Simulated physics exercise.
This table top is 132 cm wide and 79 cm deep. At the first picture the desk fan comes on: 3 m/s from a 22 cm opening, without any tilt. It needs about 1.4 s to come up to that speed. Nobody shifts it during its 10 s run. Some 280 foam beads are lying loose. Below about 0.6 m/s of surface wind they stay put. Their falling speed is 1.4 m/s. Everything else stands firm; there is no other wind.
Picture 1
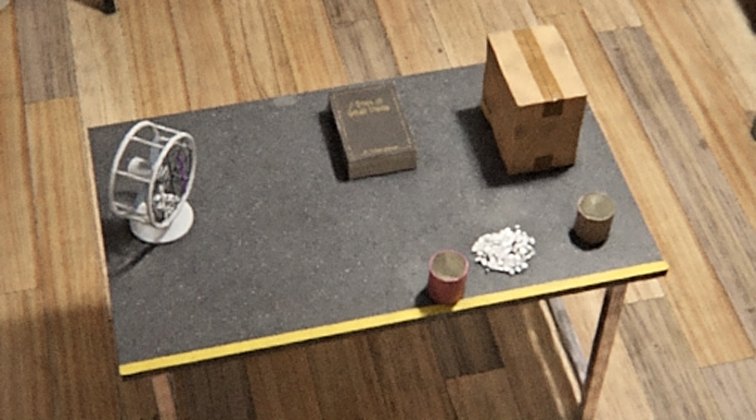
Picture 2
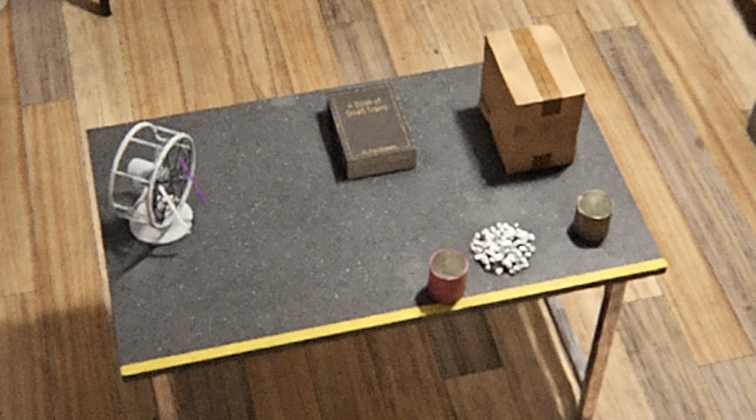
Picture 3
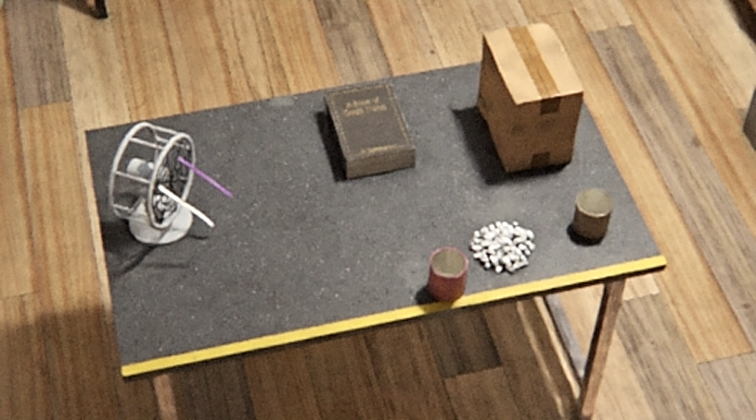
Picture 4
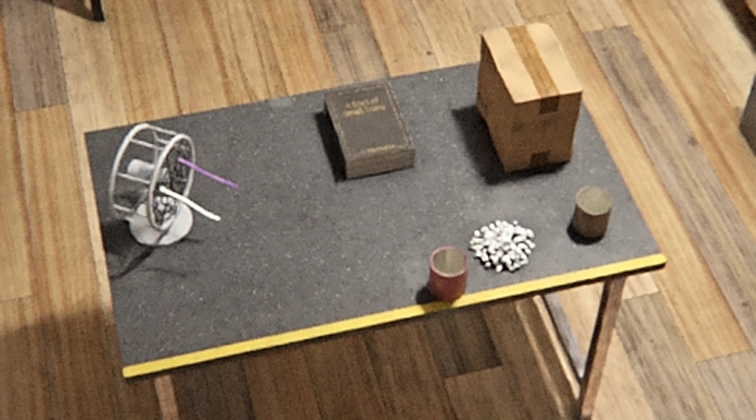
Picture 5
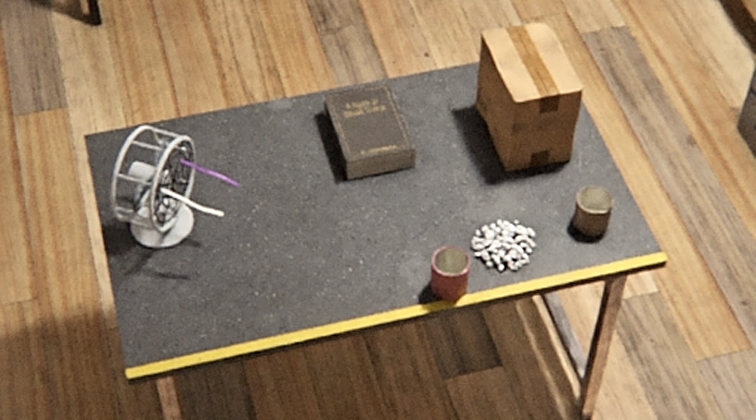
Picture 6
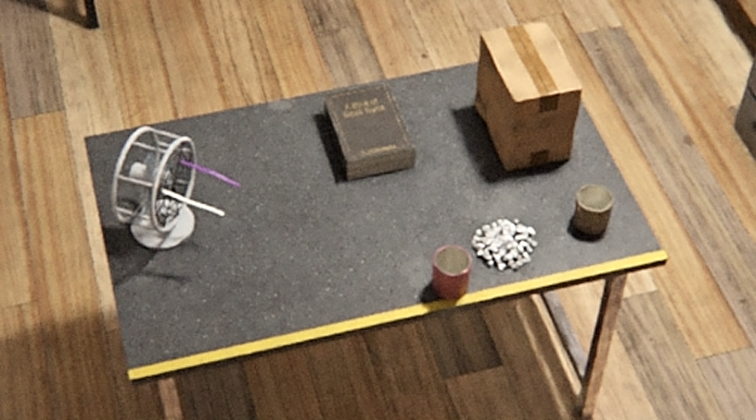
A white desk fan at the left of a dark table came on, and its purple and white ribbons lifted and streamed out to the right, while the white foam beads between two mugs stayed put.
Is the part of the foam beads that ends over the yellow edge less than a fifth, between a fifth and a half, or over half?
By then from a fifth to a half are over the yellow edge.
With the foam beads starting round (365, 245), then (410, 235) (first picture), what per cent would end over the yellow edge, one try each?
In turn about 5 %, 0 %.
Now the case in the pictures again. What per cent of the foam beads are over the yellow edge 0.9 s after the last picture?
Near 40 %.
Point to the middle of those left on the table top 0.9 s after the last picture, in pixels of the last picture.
Near (596, 193).
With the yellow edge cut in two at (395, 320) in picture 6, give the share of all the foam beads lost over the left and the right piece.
About 0 % left and 40 % right.
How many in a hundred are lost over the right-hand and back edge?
About 50 % right-hand, 0 % back.
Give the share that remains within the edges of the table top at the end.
Some 10 per cent.
Then, 0.9 s after the last picture the count stands so, 36 % are over the yellow edge; the middle of those still in play is near (598, 195).
Then, 2.1 s after the last picture the count stands so, 38 % are over the yellow edge.
Then, 4.4 s after the last picture the count stands so, 38 % are over the yellow edge.
Then, 8.9 s after the last picture, at the end, 38 % are over the yellow edge.
